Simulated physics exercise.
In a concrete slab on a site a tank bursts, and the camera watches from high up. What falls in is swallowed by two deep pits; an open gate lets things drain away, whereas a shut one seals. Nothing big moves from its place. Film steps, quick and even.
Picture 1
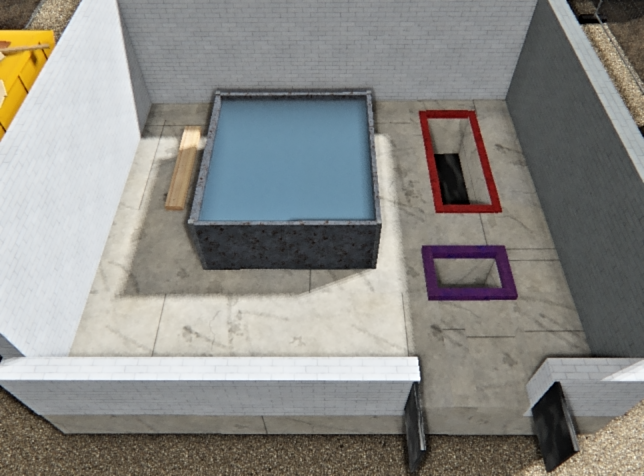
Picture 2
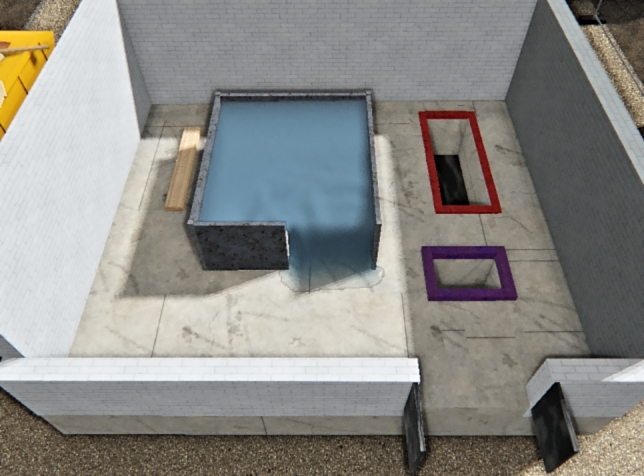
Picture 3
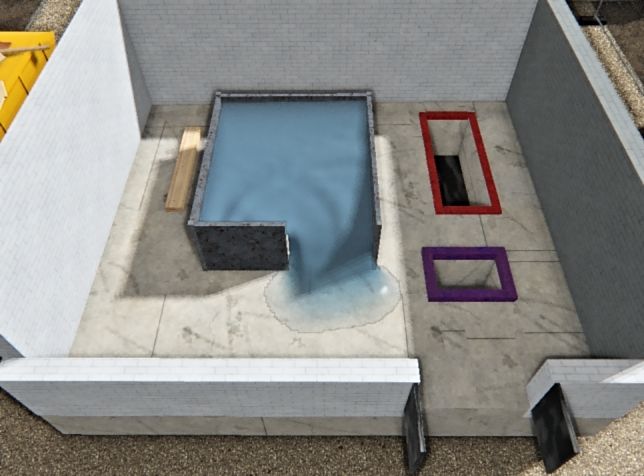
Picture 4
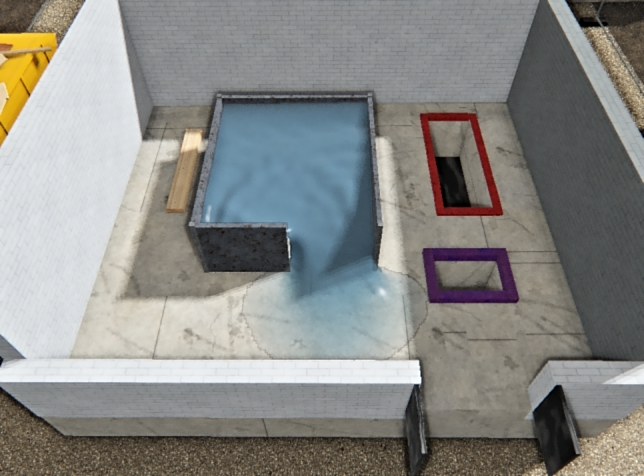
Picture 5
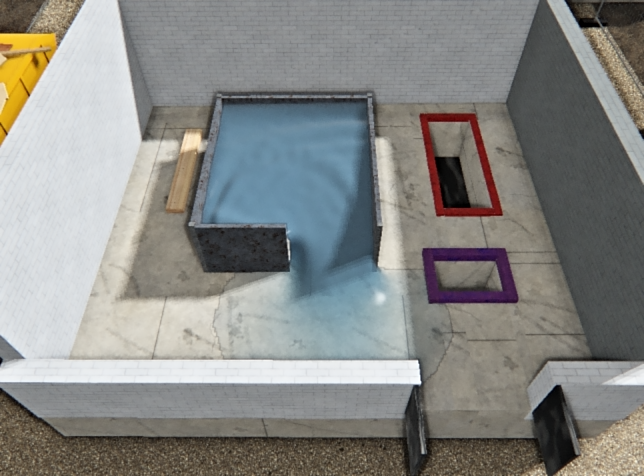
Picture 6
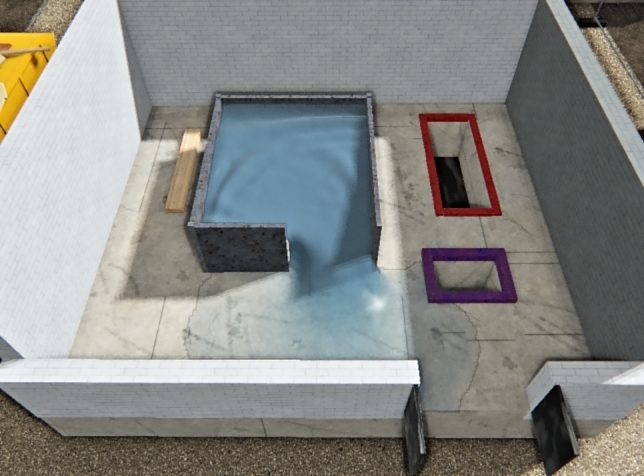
A dark-walled, square tank of still blue water stands left of centre on a grey concrete slab enclosed by pale block walls, seen from high above. To its right are a long red-rimmed pit and a smaller purple-rimmed one nearer the front, with a wooden plank at its left and something yellow outside. Part of the tank's front wall opens at the right, and water pours out, spreading thinly across the slab towards the front wall and to the right, while the camera stays practically still.
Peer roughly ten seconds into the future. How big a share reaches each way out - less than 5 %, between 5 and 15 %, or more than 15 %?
Result: Gate: Upwards of fifteen per cent. Red pit: A twentieth to fifteen per cent. Purple pit: Short of a twentieth.
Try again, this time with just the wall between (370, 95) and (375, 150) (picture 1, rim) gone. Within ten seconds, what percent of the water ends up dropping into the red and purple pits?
Roughly, in per cent: Red 65, purple 0.
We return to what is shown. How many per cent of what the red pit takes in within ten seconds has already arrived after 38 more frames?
The figure is near 30 per cent.
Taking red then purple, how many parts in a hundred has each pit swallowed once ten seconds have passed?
Approximate shares: 10 per cent and 0 per cent.
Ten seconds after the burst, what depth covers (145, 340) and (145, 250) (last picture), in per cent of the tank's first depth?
In turn 14 and 10 in a hundred.
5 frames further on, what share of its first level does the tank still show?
Near 72 in a hundred.
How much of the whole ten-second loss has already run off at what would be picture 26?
Around 35 percent.
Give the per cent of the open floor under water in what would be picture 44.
Close to 90 percent, by my reckoning.
A moment on, water covers 25 % of the floor; the gate 2 %, the red pit 0 %, the purple pit 0 %.
Next, water covers 40 % of the floor; the gate 6 %, the red pit 0 %, the purple pit 0 %.
Then, water covers 65 % of the floor; the gate 11 %, the red pit 1 %, the purple pit 0 %.
Later, water covers 90 % of the floor; the gate 17 %, the red pit 3 %, the purple pit 0 %.
In the end, water covers 95 % of the floor; the gate 22 %, the red pit 9 %, the purple pit 0 %.
